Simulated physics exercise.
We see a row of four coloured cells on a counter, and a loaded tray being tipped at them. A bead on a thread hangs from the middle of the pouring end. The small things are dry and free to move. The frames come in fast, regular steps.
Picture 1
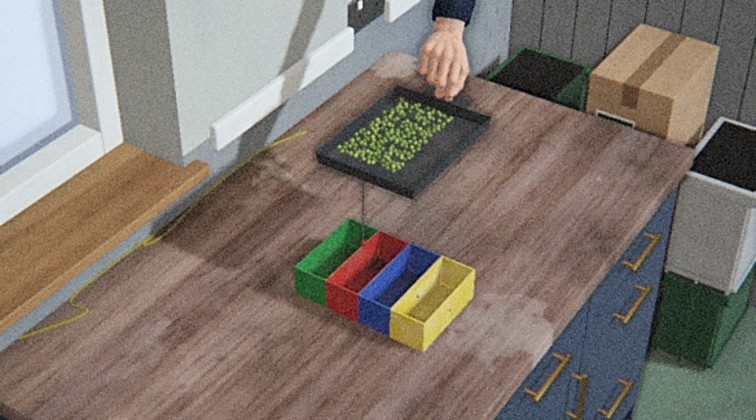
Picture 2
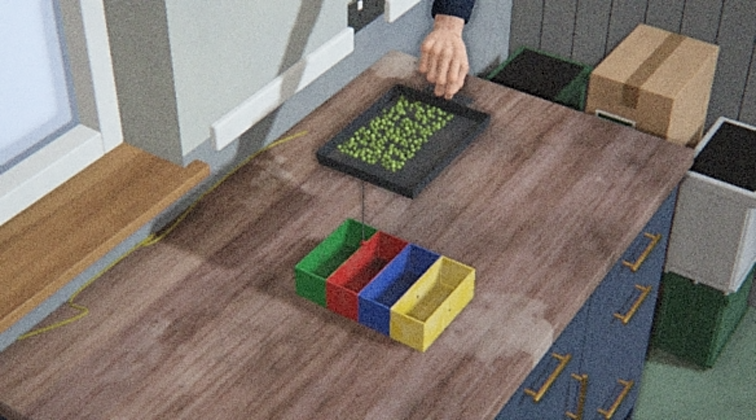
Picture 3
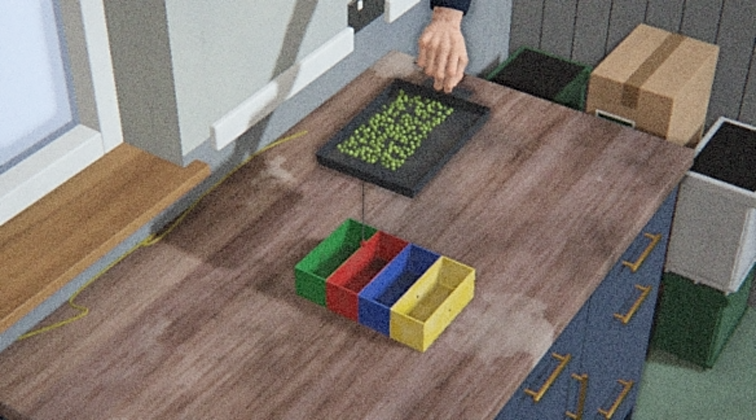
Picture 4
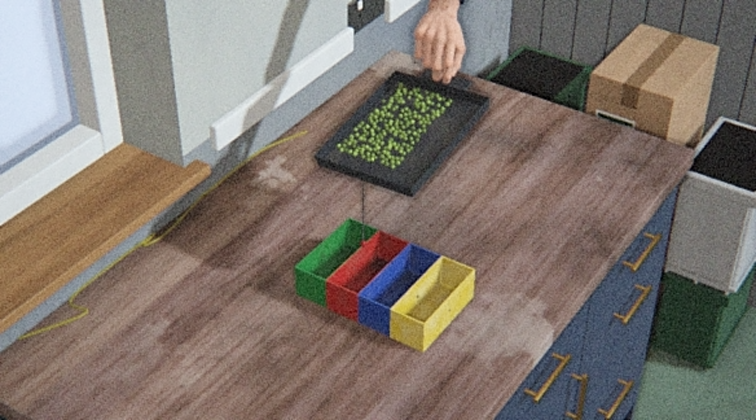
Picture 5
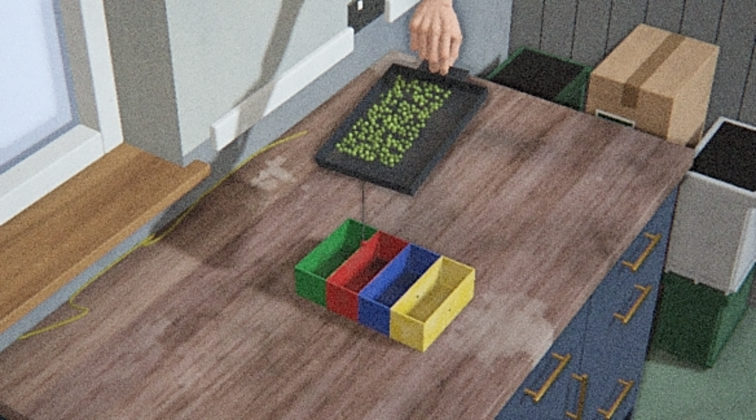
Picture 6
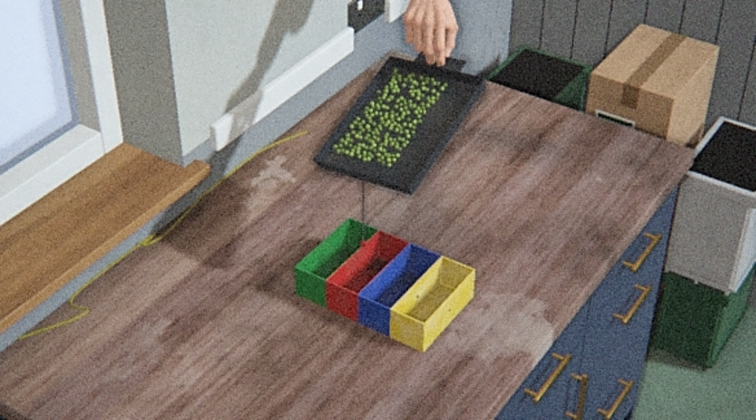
We see a hand holding the far end of a dark tray of small green pellets on a wooden counter, behind green, red, blue and yellow cells; the hand gradually raises that end, tilting the tray toward its near left corner.
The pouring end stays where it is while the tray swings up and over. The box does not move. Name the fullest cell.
Most goes to the green cell.
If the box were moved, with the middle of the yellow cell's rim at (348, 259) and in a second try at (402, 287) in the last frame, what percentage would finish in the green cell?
In turn 0 and 90 in a hundred.
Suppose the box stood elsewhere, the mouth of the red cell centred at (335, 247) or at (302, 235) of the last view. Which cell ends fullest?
At the first place the cell in green, at the second the red one.
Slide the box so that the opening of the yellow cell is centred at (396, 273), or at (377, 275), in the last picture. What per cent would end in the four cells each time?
Near 100 % and 100 %.
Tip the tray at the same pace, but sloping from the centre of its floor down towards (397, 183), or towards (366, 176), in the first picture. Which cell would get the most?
In turn: That blue cell; green.
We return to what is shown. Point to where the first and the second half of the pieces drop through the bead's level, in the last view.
The first part at (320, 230); the rest at (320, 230).
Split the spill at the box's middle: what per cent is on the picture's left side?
It comes to 100 per cent or so.
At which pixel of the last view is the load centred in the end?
At about (303, 272).
Soon, tray tipped steeply; nearly all on the tray; a small part falling or outside the box.
A while on, tray tipped past a quarter turn; most on the tray; a stray few in the green cell; about a quarter falling or outside the box.
Towards the end, tray tipped past a quarter turn; about a quarter in the green cell; a stray few in the red cell; about two thirds falling or outside the box.
Finally, tray tipped past a quarter turn; about a quarter in the green cell; a stray few in the red cell; none in the yellow cell; none in the blue cell; about two thirds outside the box.
